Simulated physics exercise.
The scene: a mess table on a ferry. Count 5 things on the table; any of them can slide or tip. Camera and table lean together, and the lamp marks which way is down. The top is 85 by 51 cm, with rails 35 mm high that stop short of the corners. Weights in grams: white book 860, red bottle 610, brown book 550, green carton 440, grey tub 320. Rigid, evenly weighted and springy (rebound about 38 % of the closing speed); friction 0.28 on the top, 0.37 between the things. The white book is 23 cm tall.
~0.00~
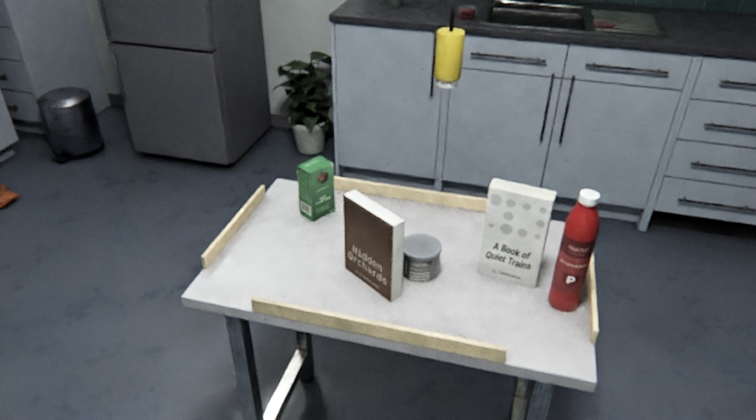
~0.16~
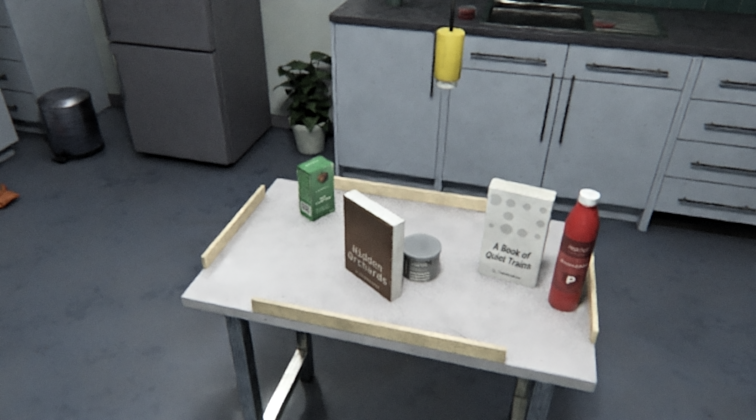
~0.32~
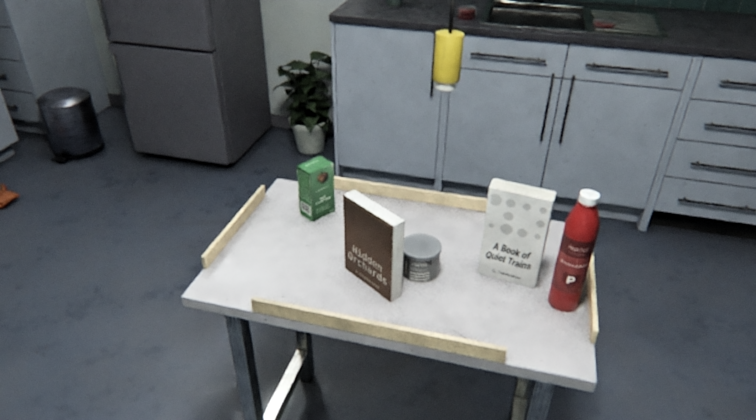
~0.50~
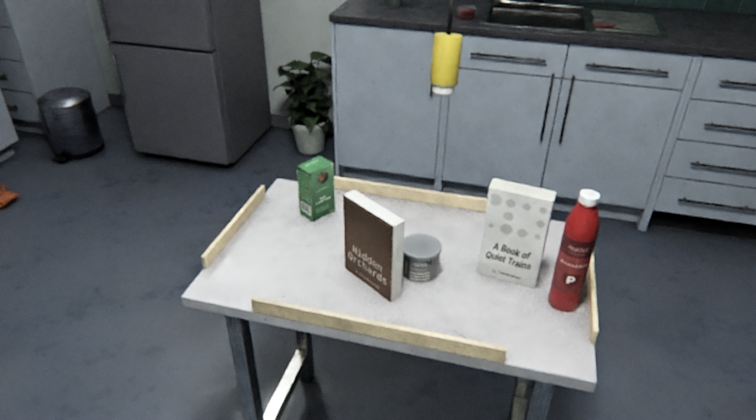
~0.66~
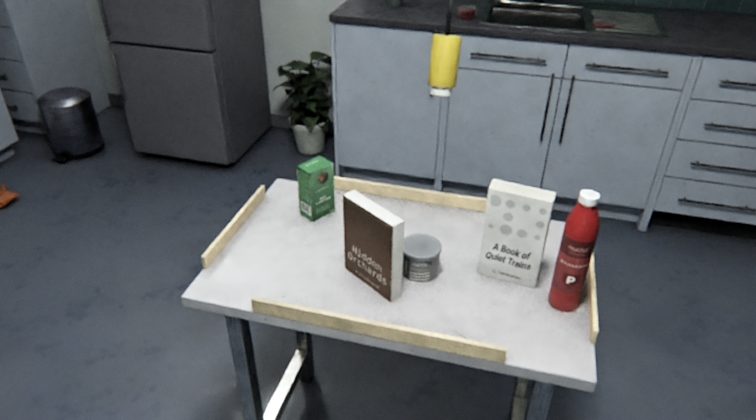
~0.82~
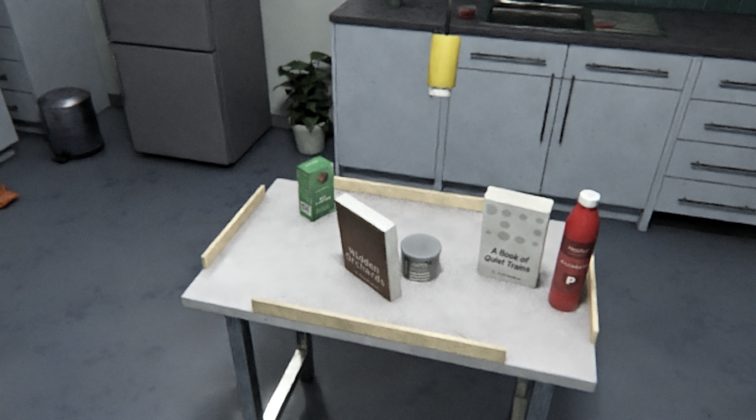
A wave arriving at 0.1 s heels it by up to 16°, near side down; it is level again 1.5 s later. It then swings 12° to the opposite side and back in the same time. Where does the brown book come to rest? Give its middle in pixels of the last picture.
Look near (340, 269).
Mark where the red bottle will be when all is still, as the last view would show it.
Around (567, 364).
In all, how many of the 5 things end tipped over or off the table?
3 of them.
By 1.02 s, heel 14°, near side down; brown book rocked 51° off its seat near (342, 272); white book rocked 64° off its seat; red bottle rocked 6° off its seat.
By 1.22 s, heel 8°, near side down; brown book on its side near (320, 295); white book rocked 75° off its seat; red bottle rocked 23° off its seat.
By 1.52 s, boat level; brown book on its side near (320, 295); white book on its side; red bottle on its side.
By 2.72 s, heel 6°, far side down; brown book on its side near (337, 270); white book on its side; red bottle on its side.
When it is over (3.6 s), lying over on the table, white book, red bottle and brown book; the other 2 within 5 cm of the start. End places, in pixels of the last picture, brown book near (340, 269).
